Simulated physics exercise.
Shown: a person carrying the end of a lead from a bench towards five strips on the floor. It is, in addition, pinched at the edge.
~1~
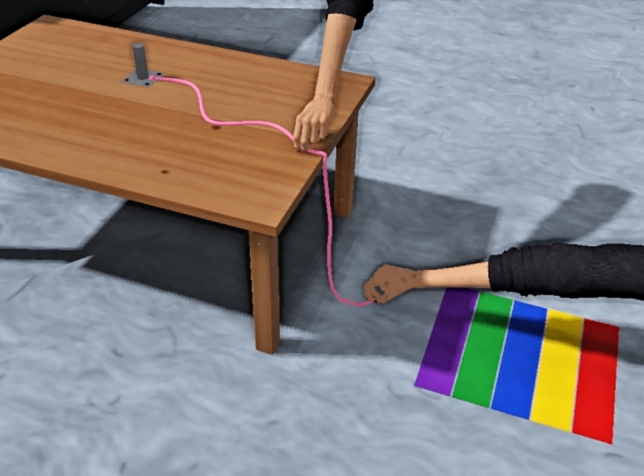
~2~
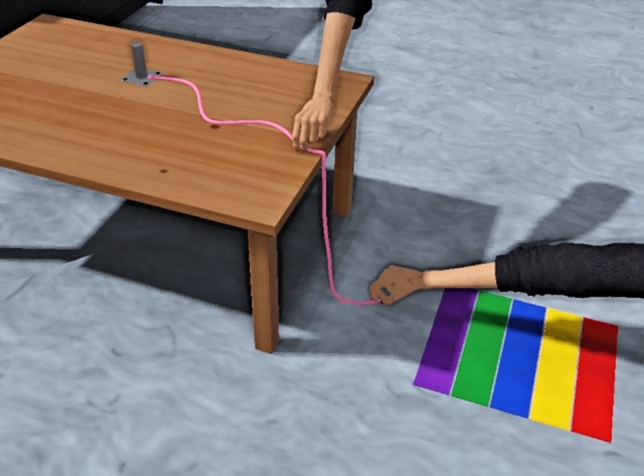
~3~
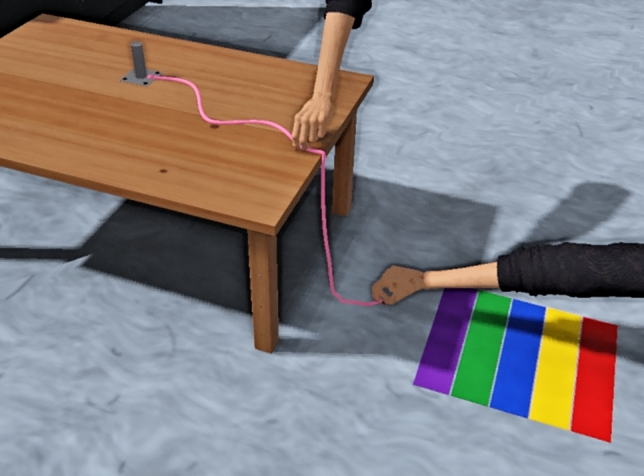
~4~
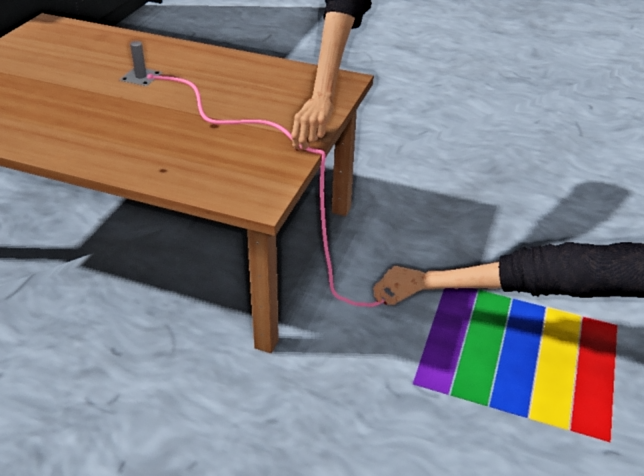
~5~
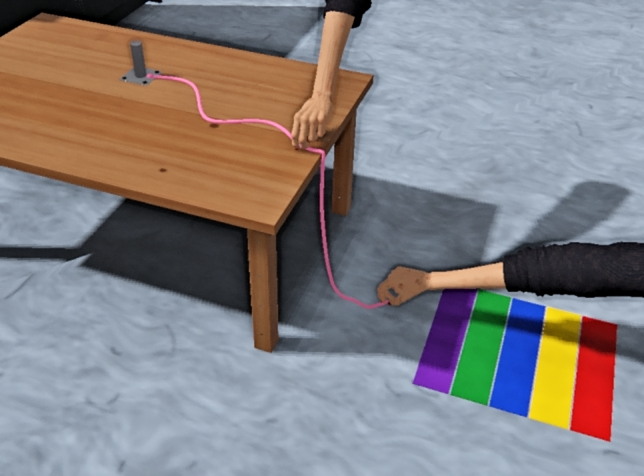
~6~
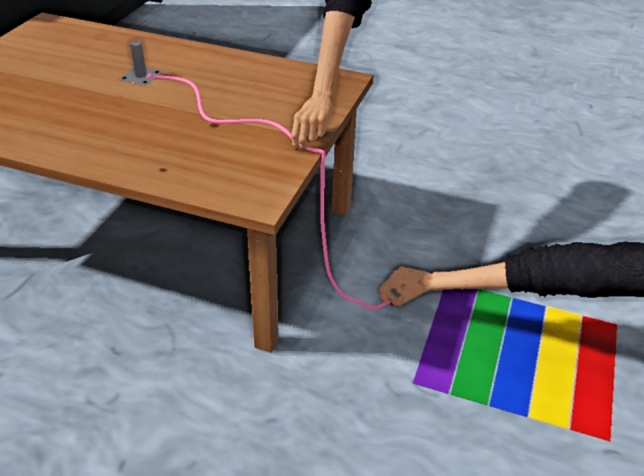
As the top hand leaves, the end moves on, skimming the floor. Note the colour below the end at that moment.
Colour below: Blue.
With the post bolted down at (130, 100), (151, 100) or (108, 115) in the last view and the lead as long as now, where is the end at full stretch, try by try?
First close to (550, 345), next close to (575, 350), last close to (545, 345).
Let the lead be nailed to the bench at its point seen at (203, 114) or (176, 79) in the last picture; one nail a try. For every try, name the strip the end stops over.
Strip per try: Green / blue.
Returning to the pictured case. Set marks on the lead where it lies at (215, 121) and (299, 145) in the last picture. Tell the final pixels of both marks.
The first settles around (246, 117), the second around (331, 158).
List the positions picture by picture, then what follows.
The first frame shows end (373, 299); purple (438, 370); green (475, 381); blue (514, 392); yellow (554, 403); red (594, 415).
The second frame shows end (380, 300); lead through (182, 81) (204, 116) (273, 125) (324, 159) (325, 227) (332, 283).
The third frame shows end (381, 300).
The fourth frame shows end (383, 301); lead through (181, 81) (203, 115) (272, 124) (323, 159) (324, 226) (331, 282).
The fifth frame shows end (387, 301).
The sixth frame shows end (389, 302); lead through (181, 80) (203, 115) (272, 124) (323, 158) (323, 226) (333, 283).
Soon after, end near (460, 320); over purple.
After that, end near (499, 331); over green.
At the stop, end near (521, 337); over blue. Over blue.
